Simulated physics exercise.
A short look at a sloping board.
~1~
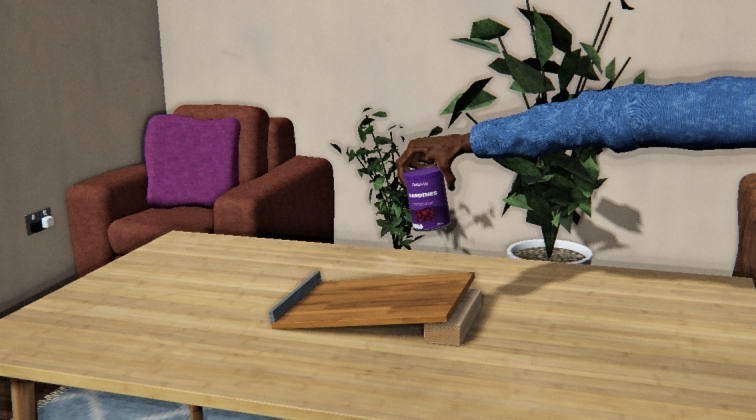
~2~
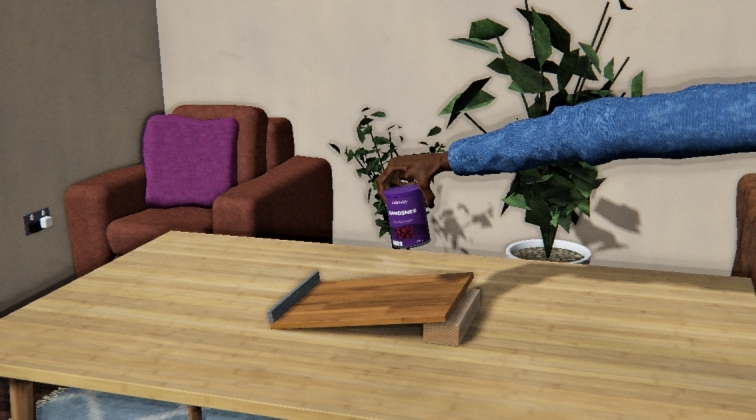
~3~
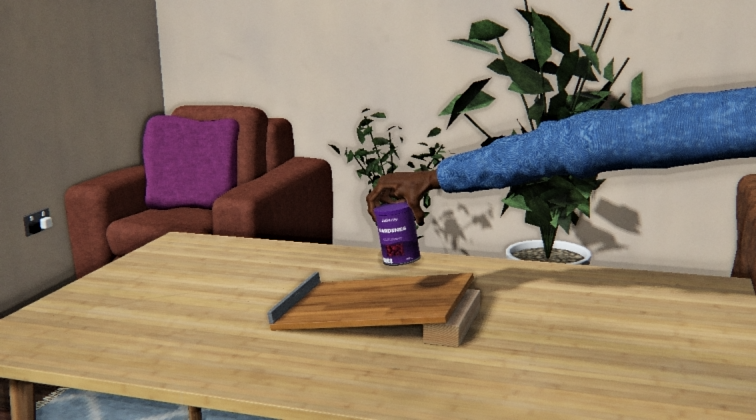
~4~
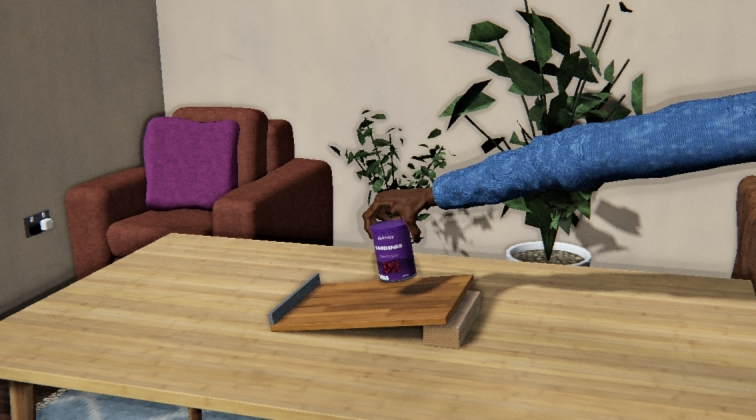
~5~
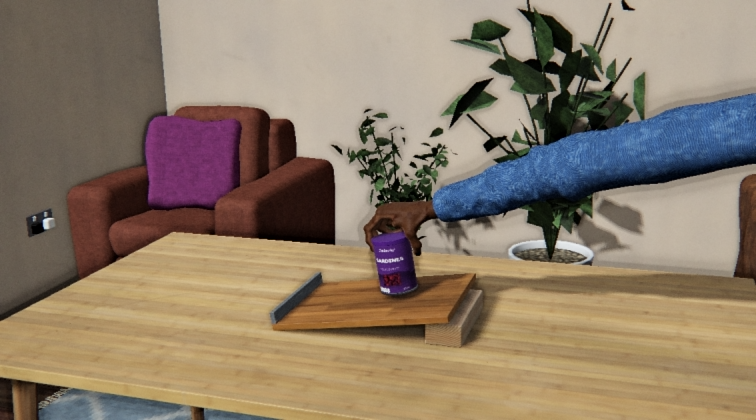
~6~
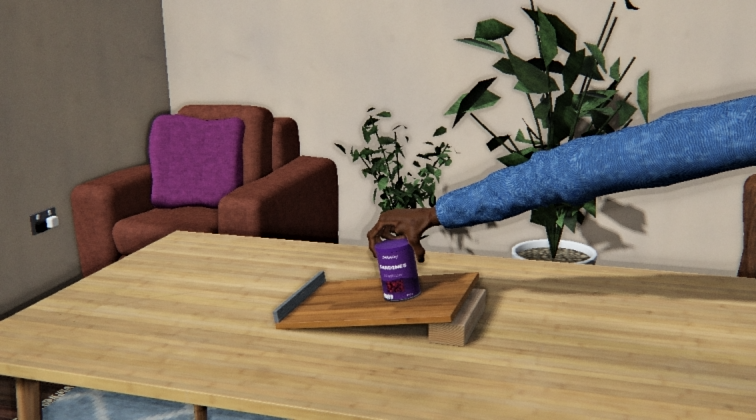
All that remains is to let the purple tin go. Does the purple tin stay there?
Outcome: The purple tin remains at rest.
Then, 0.20 s past the last view, nothing moves.
Then, 0.40 s past the last view, purple tin resting near (398, 270).
Finally, it is still in place. Final places as the last picture's camera would see them, purple tin near (398, 270). The purple tin stays where it is put.
